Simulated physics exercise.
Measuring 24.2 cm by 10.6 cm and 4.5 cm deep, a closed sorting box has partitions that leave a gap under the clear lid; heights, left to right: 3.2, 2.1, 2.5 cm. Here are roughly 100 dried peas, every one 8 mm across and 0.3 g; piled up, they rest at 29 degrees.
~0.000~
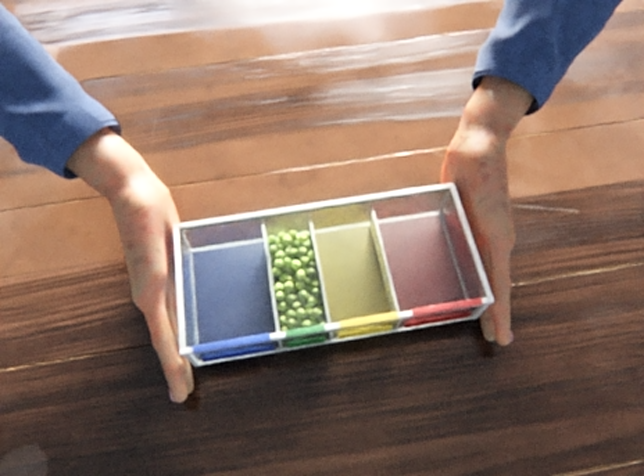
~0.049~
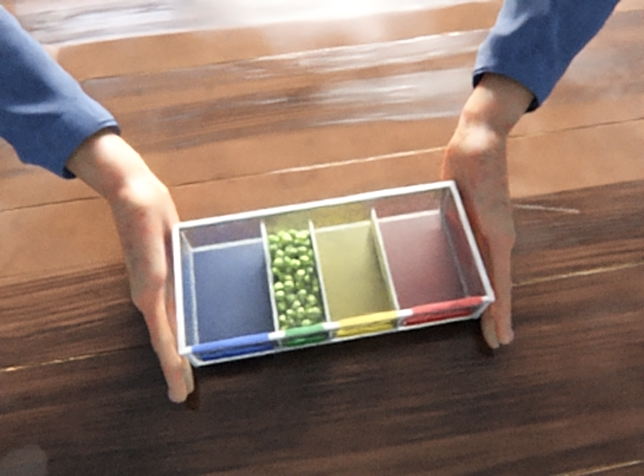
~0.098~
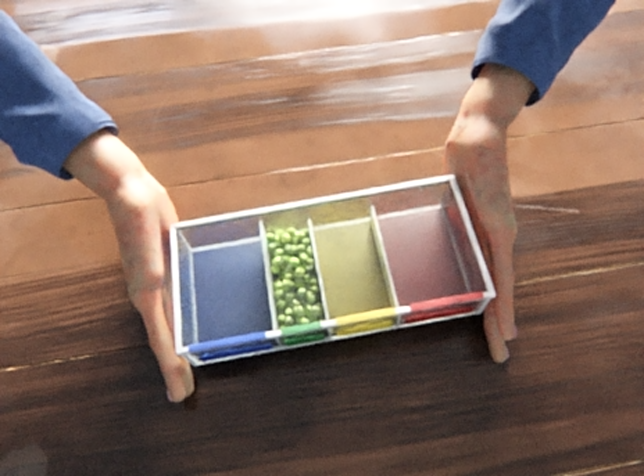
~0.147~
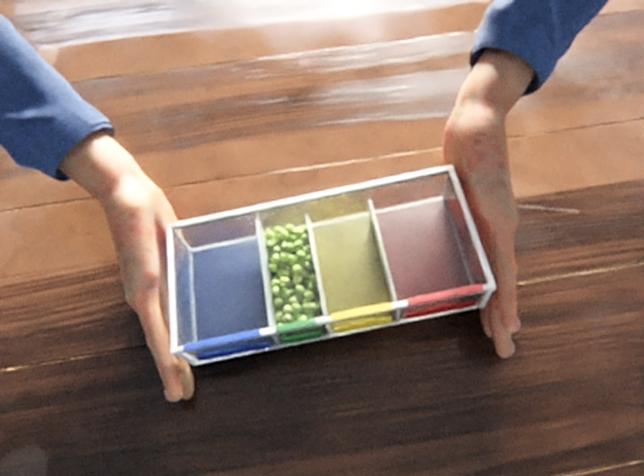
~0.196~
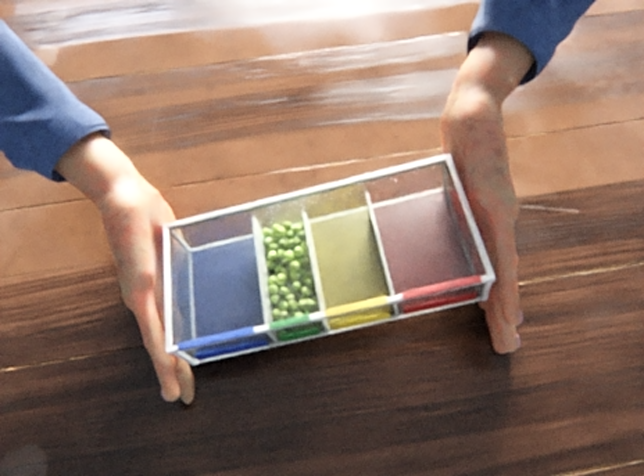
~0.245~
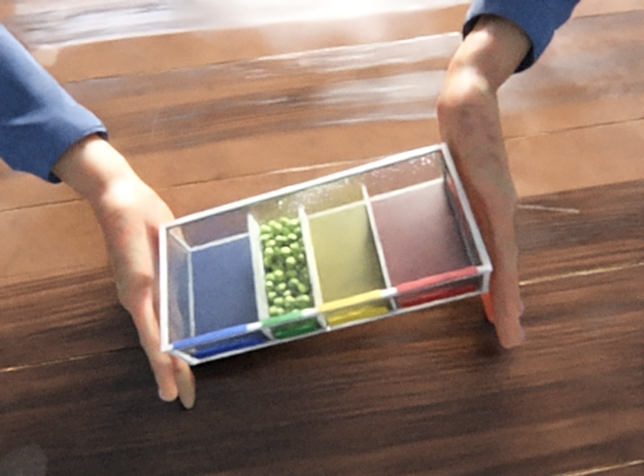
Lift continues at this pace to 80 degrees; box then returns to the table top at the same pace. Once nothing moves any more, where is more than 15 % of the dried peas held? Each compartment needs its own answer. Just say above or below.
Red below, blue below, green above, yellow below.
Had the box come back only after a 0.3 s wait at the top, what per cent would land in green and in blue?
In per cent: Green 95, blue 5.
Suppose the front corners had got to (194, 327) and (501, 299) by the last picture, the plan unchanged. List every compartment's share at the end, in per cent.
The compartments end with red 15 per cent, blue 0 per cent, green 75 per cent and yellow 10 per cent.
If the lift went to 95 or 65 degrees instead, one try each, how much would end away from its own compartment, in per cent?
About 45 and 0 per cent.
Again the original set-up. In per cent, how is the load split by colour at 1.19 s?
Shares - red: 0; blue: 0; green: 100; yellow: 0.
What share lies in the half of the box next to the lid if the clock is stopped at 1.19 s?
About 10 per cent.
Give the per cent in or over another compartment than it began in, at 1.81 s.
Some 5 percent.
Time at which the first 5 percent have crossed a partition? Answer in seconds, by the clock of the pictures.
Roughly at the 1.40 s mark.
After 1.19 s, tilt 80 degrees; green 100 %.
Then, at 1.81 s, tilt 35 degrees; blue 5 %, green 95 %.
After 2.48 s, tilt 0 degrees; blue 5 %, green 95 %.
In the end, at 3.0 s, red 0 %, blue 5 %, green 95 %, yellow 0 %.
